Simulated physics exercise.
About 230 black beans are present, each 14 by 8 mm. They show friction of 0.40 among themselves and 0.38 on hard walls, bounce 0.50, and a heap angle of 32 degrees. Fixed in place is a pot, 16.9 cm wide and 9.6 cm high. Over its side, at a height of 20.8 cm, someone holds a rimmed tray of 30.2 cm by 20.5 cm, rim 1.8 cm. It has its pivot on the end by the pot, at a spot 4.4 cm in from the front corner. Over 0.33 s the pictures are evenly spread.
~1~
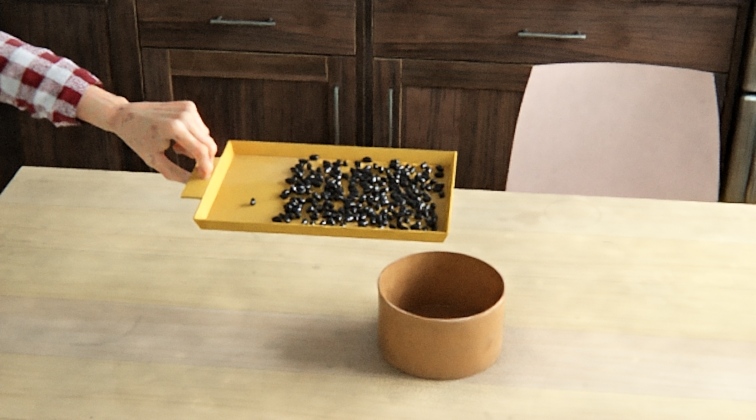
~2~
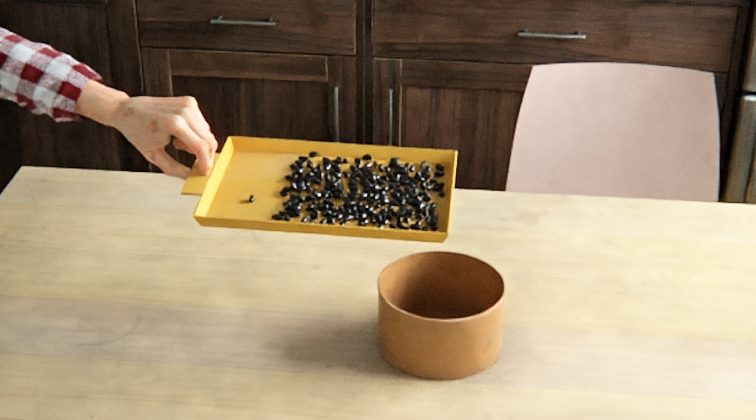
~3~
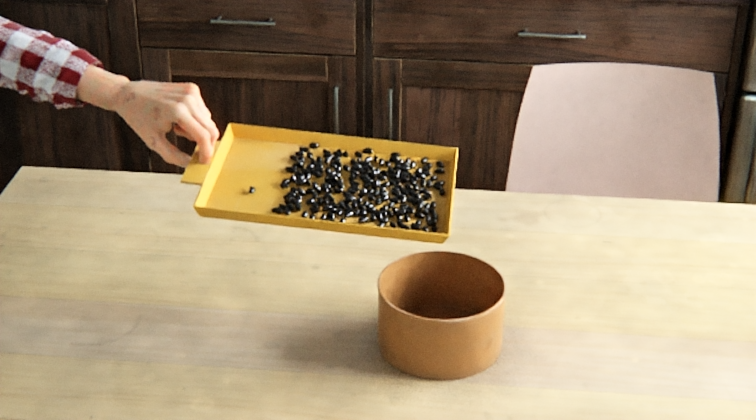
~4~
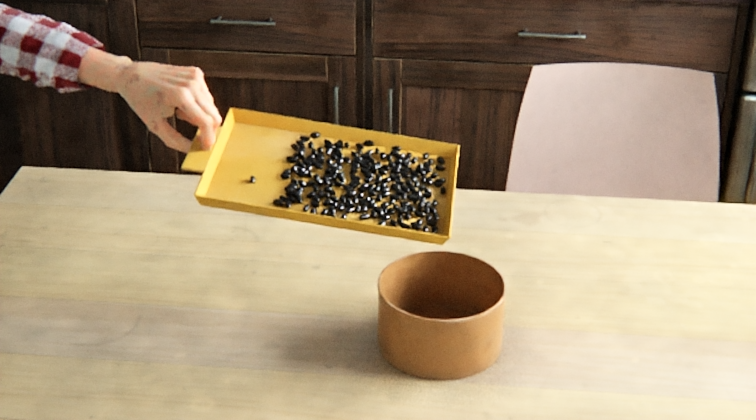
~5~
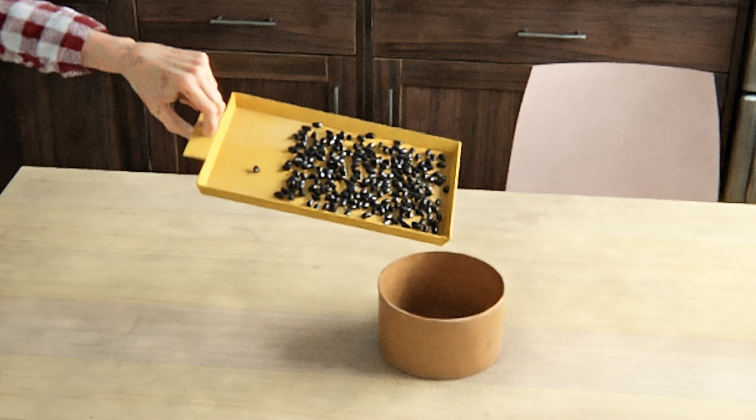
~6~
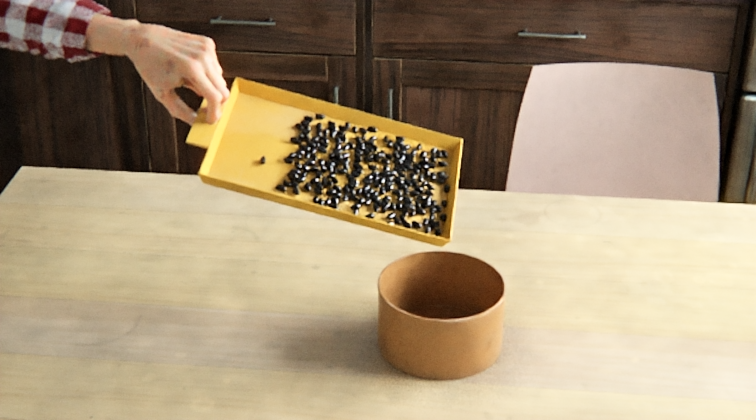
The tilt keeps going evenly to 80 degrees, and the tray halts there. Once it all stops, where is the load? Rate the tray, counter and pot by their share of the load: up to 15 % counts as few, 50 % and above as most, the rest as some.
Tray: Few; counter: Most; pot: Some.
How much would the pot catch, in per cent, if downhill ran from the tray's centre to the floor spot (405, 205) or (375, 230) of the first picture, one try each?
First try: About 60 percent; second try: About 10 percent.
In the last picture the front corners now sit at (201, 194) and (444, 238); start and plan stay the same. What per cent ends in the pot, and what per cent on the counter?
In the pot: 10 per cent; on the counter: 90 per cent.
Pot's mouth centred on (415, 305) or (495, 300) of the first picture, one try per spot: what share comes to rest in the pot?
The shares would be near 45 and 75 per cent respectively.
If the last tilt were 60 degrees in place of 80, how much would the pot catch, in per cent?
In that case, near 25 percent.
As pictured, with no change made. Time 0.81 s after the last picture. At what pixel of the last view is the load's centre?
Look about (454, 233) in the last view.
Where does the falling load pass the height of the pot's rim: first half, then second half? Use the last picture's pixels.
The first half passes near (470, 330) and the second half near (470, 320).
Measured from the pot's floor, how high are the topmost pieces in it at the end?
Roughly 1.0 centimetres.
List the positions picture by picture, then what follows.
The first frame shows tray tilt 0 degrees, front corners at (200, 216) and (443, 230); middle of the pieces at (363, 198); pot at (442, 284).
The second frame shows tray tilt 1 degrees, front corners at (200, 213) and (443, 230); middle of the pieces at (363, 196).
The third frame shows tray tilt 4 degrees, front corners at (201, 204) and (444, 231), lowest corner right front; middle of the pieces at (363, 192).
The fourth frame shows tray tilt 9 degrees, front corners at (202, 193) and (444, 233), lowest corner right front; middle of the pieces at (364, 186).
The fifth frame shows tray tilt 13 degrees, front corners at (203, 182) and (445, 234), lowest corner right front; middle of the pieces at (365, 181).
The sixth frame shows tray tilt 17 degrees, front corners at (206, 171) and (446, 236), lowest corner right front; middle of the pieces at (374, 173); pot at (442, 284).
Then, 0.49 s after the last picture, tilt 47 degrees; the tray holds 100 %, the pot 0 %.
Then, 0.81 s after the last picture, tilt 67 degrees; the tray holds 60 %, the pot 5 %.
Then, 1.23 s after the last picture, tilt 80 degrees; the tray holds 5 %, the pot 30 %.
In the end, tray 0 %, counter 70 %, pot 30 %.
